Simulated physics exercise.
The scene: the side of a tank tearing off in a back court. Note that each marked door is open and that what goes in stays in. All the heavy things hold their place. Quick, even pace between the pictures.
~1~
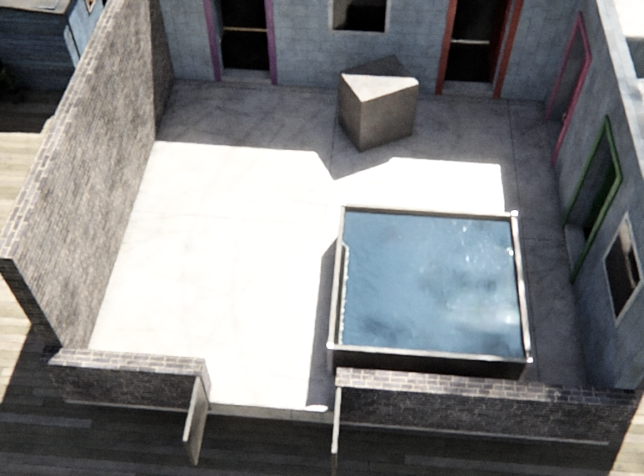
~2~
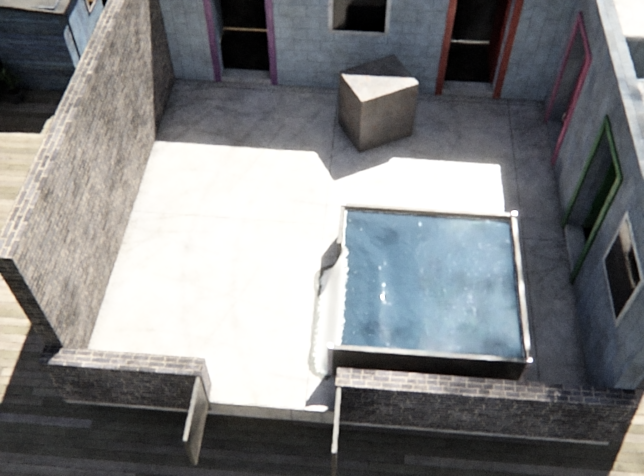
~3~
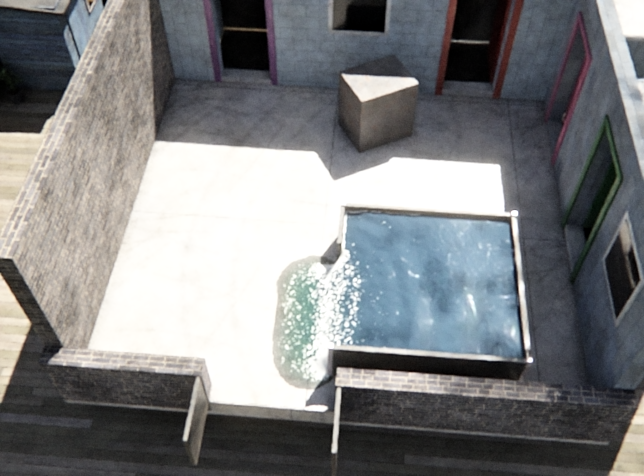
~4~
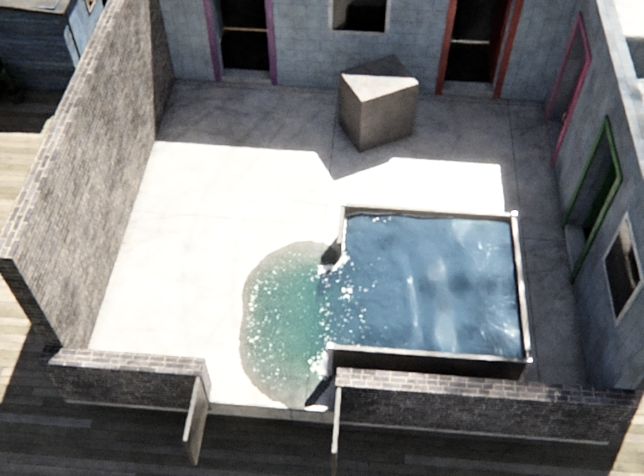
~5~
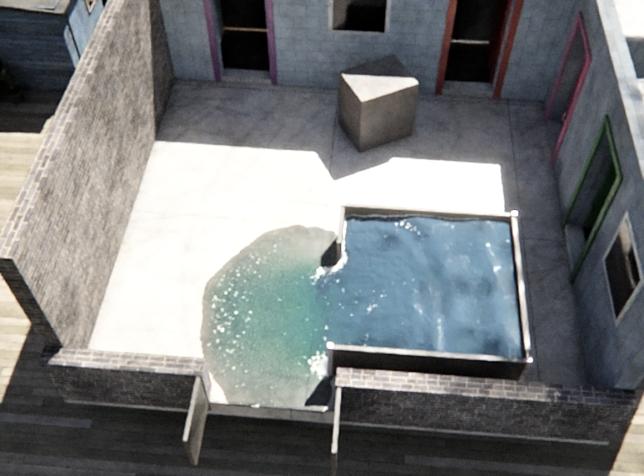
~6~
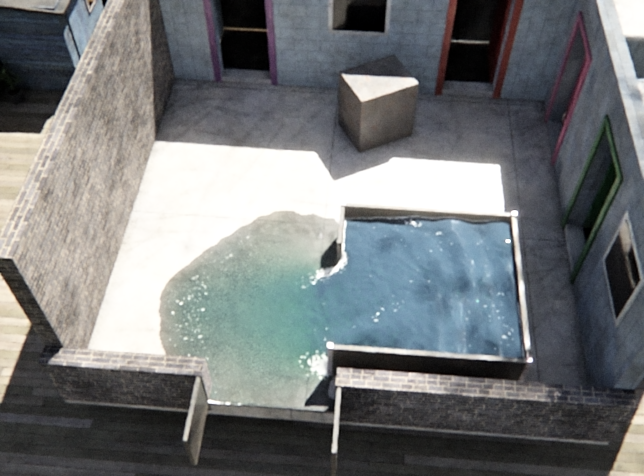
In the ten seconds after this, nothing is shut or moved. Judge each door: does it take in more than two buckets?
My call: The green door keeps it to two or fewer, the purple door takes in more, the red door keeps it to two or fewer, the pink door takes in more.
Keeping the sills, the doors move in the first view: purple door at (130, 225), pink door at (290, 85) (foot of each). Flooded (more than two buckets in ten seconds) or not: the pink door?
As far as I can tell, the pink door comes in higher.
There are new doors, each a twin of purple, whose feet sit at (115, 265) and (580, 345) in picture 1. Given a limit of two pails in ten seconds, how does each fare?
Order as asked: Gets beyond it, remains below.
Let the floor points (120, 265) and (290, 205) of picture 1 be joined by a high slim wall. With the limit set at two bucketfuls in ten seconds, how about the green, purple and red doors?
Here's how it goes: The green door remains below, the purple door remains below, the red door remains below.
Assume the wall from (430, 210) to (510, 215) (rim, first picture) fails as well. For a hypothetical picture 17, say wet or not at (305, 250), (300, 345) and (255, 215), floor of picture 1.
Spot one ends up untouched by the spill, spot two untouched by the spill, spot three untouched by the spill.
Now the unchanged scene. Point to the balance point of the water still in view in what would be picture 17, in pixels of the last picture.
At about (318, 303).
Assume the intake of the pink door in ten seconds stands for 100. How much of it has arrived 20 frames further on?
0 %.
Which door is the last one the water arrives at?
I'd go with the green door.
A moment on, water covers 30 % of the floor; the green door not reached, the purple door not reached, the red door not reached, the pink door not reached.
Next, water covers 30 % of the floor; the green door not reached, the purple door not reached, the red door not reached, the pink door not reached.
Then, water covers 45 % of the floor; the green door not reached, the purple door wet at the sill, nothing in, the red door not reached, the pink door not reached.
Later, water covers 70 % of the floor; the green door not reached, the purple door far over two buckets in, the red door wet at the sill, nothing in, the pink door not reached.
In the end, water covers 90 % of the floor; the green door wet at the sill, nothing in, the purple door far over two buckets in, the red door wet at the sill, nothing in, the pink door over two buckets in.
